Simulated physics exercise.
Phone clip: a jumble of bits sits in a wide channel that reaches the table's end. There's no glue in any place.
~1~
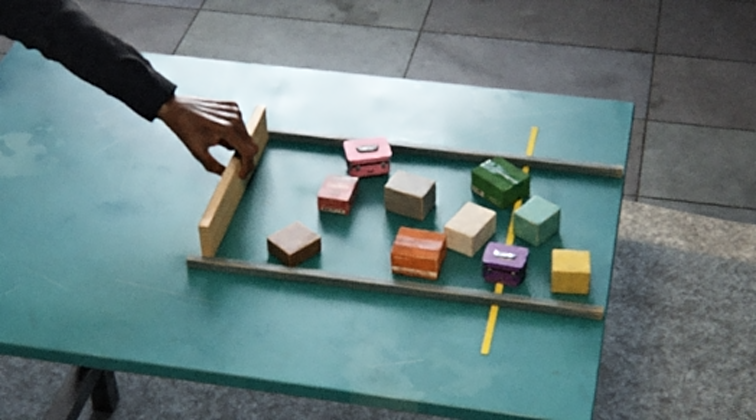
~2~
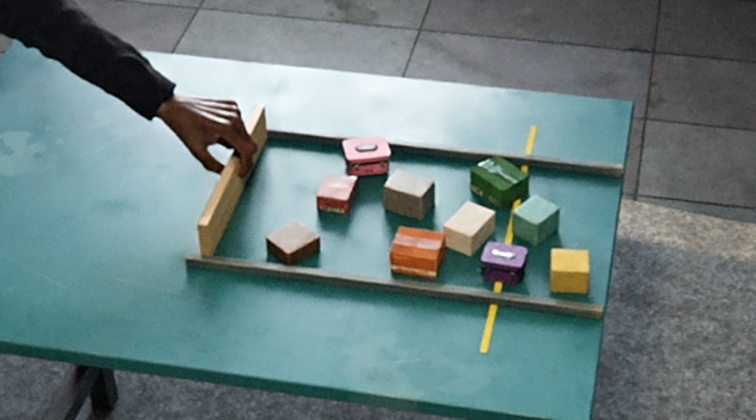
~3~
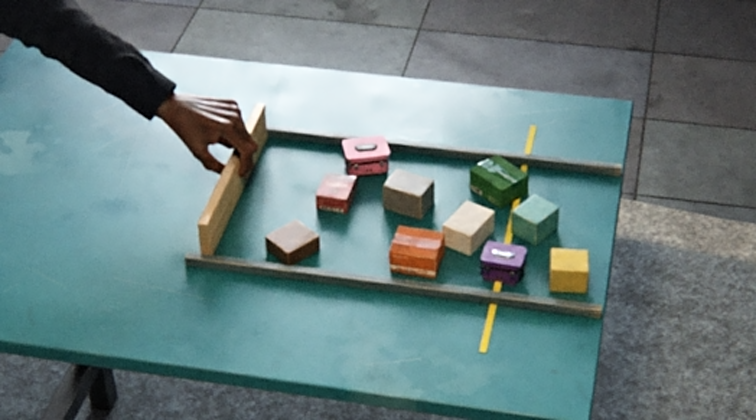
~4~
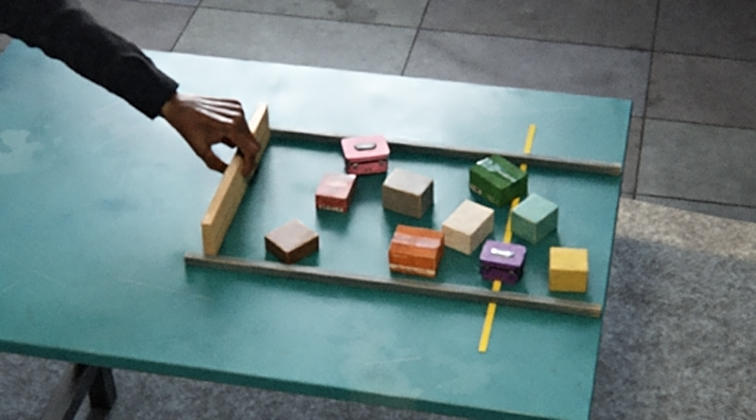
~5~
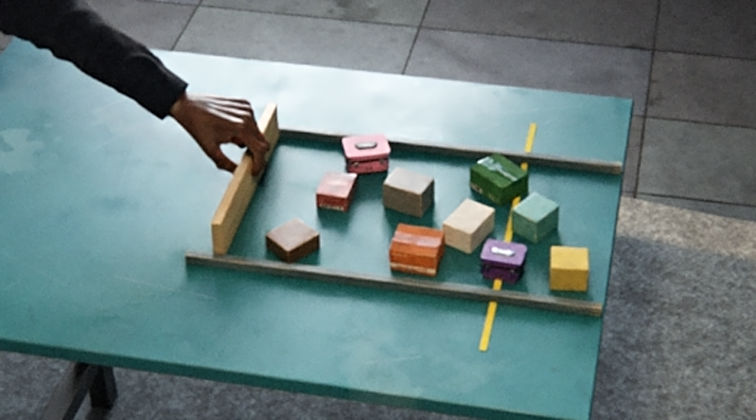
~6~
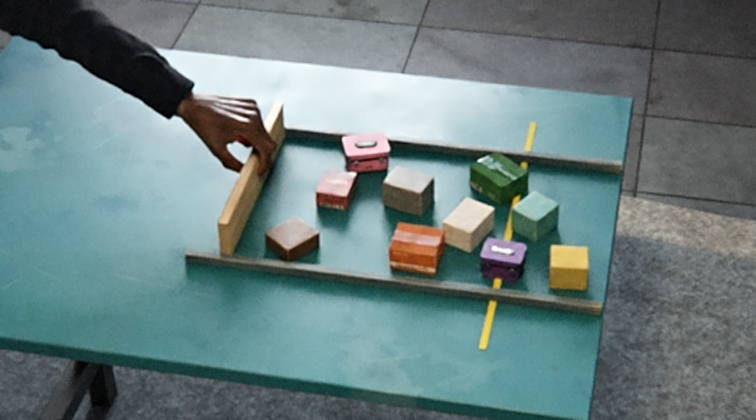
A hand in a dark sleeve holds a wooden board upright at the left of a channel on a green table, then slides it a short way right toward the blocks. Seen from above on a paved area, brown, red, pink, grey, orange and cream pieces lie left of green, turquoise, purple and yellow ones near a yellow tape line. The pieces stay put, and the view barely shifts.
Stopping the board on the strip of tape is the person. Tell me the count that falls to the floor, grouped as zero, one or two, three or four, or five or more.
Drops: A single one or a pair.
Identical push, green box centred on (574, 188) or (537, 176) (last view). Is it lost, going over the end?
Order of tries: On, on.
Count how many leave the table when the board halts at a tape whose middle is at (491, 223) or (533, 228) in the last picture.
In order, 1 then 2.
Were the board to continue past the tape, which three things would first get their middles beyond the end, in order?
They are the yellow block, then the purple case, then the turquoise block.
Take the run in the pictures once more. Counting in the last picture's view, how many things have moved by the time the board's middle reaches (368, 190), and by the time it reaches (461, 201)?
First position 4; second position 10.
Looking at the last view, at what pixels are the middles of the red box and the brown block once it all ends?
Red box at (530, 206), brown block at (519, 262).
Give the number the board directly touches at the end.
Contact count: 3.
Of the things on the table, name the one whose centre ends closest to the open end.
Result: Purple case.
Early on, none off yet; yellow block at rest near (569, 268); turquoise block at rest near (535, 217); purple case at rest near (503, 261).
A while later, none off yet; yellow block at rest near (569, 268); turquoise block at rest near (535, 217); purple case travelled a little near (524, 263).
Finally, the number that fall off is one or two; lost, yellow block.
